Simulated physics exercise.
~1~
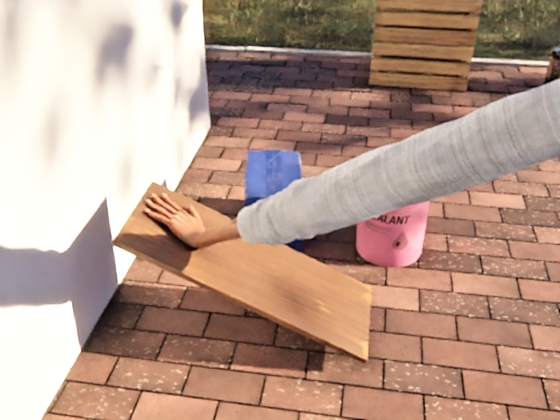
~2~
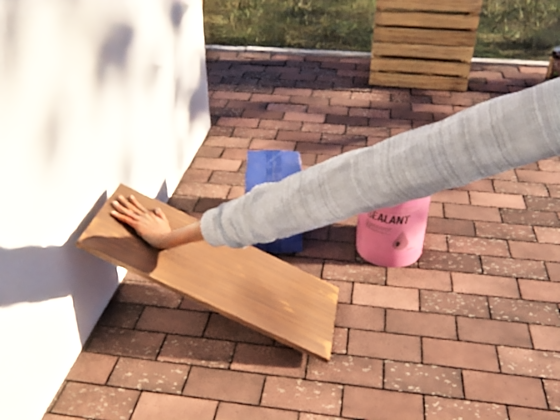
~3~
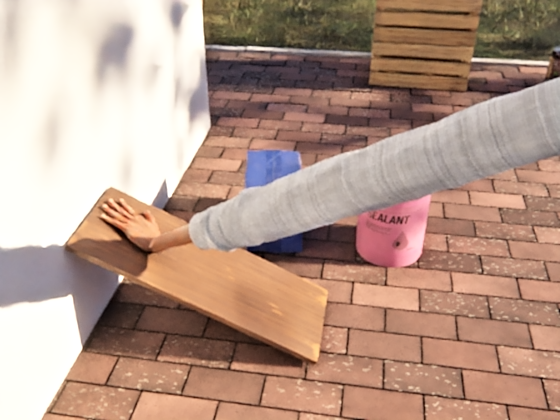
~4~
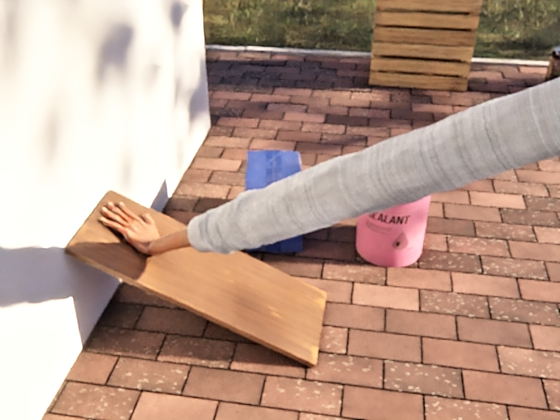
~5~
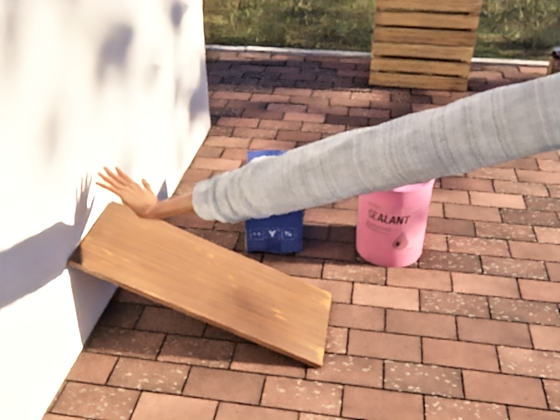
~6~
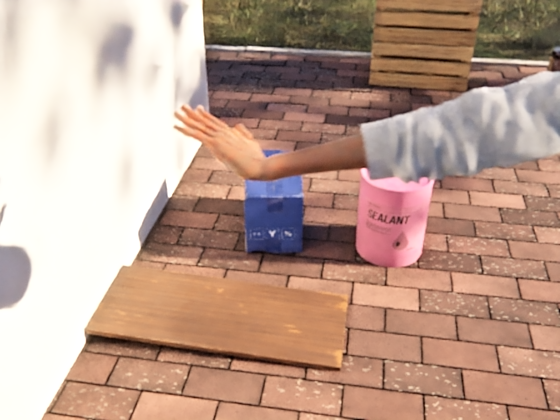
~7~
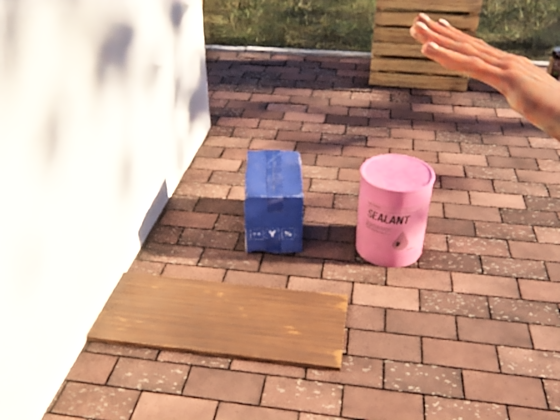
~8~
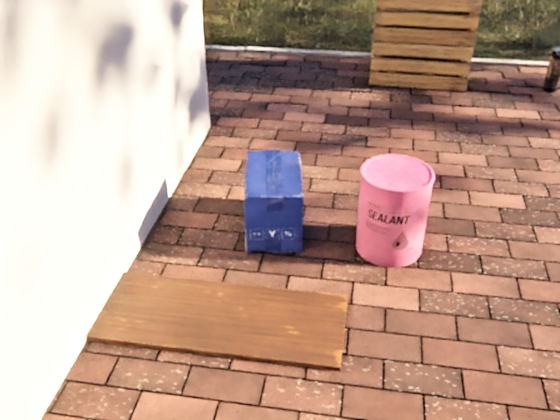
A brown wooden board is held at a low slant by a hand reaching in from the right, on brick paving beside a white wall. The hand moves the board to the left until its raised end rests against the wall, then stays on it briefly. The fingers lift away, and the board slips down the wall and drops flat onto the bricks. The arm withdraws to the right and out of view. The board ends lying on the paving, while the blue box and the pink sealant pail stand where they were.
